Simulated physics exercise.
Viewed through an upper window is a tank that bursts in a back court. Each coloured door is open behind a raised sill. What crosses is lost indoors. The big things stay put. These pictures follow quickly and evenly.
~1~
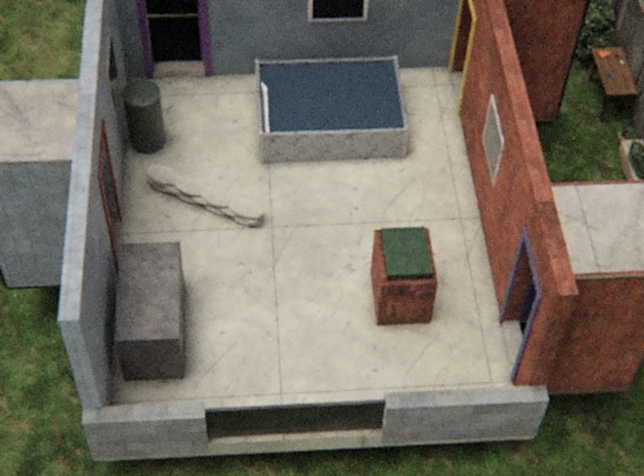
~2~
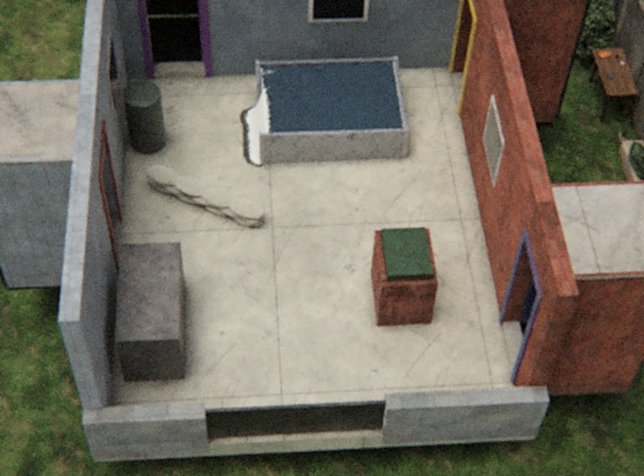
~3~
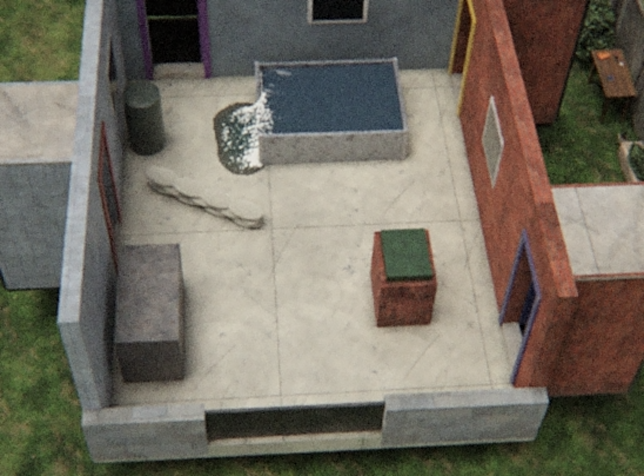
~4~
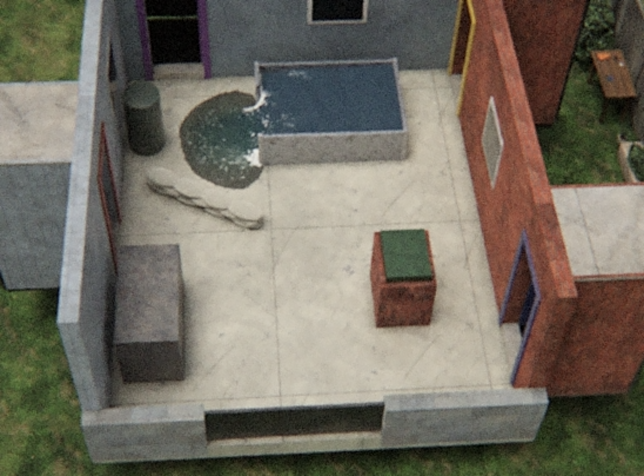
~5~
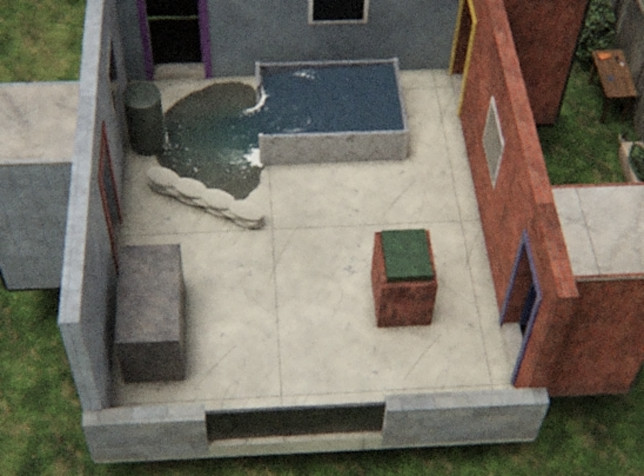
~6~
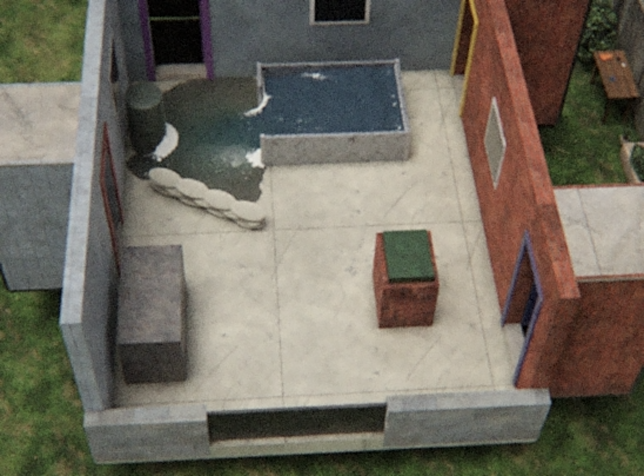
In this clip, water pours from the left side of a tank in a walled court and spreads left across the pale floor, reaching a long twisted object that swells thicker, then surrounding a dark drum near the purple doorway.
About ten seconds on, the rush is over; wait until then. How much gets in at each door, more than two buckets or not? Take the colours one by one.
Outcome: The blue door is going to stay inside the allowance. The purple door is going to overshoot the allowance. The red door is going to stay inside the allowance. The yellow door is going to overshoot the allowance.
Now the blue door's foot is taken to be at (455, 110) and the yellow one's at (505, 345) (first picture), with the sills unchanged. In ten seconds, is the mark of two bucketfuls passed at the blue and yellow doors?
Well, the blue one stays short of the threshold, and the yellow one stays short of the threshold.
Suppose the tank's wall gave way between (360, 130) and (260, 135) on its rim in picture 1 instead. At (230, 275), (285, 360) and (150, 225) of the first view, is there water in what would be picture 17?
Submerged, submerged, untouched.
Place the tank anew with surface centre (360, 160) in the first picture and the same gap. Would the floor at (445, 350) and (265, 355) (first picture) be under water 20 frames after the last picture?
Unflooded and submerged.
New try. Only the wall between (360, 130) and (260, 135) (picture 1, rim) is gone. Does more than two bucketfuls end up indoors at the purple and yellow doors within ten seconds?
I think the purple door remains below the limit and the yellow door remains below the limit.
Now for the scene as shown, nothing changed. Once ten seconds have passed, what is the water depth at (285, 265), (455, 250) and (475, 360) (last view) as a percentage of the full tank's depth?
Respectively 6, 8 and 6 per cent.
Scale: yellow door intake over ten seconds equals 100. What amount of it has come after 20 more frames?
Around 0 percent.
A moment on, water covers 15 % of the floor; the blue door not reached, the purple door wet at the sill, nothing in, the red door not reached, the yellow door not reached.
Next, water covers 25 % of the floor; the blue door not reached, the purple door under two buckets in, the red door wet at the sill, nothing in, the yellow door not reached.
Then, water covers 45 % of the floor; the blue door not reached, the purple door over two buckets in, the red door wet at the sill, nothing in, the yellow door not reached.
Later, water covers 75 % of the floor; the blue door not reached, the purple door far over two buckets in, the red door wet at the sill, nothing in, the yellow door over two buckets in.
In the end, water covers 95 % of the floor; the blue door wet at the sill, nothing in, the purple door far over two buckets in, the red door wet at the sill, nothing in, the yellow door over two buckets in.
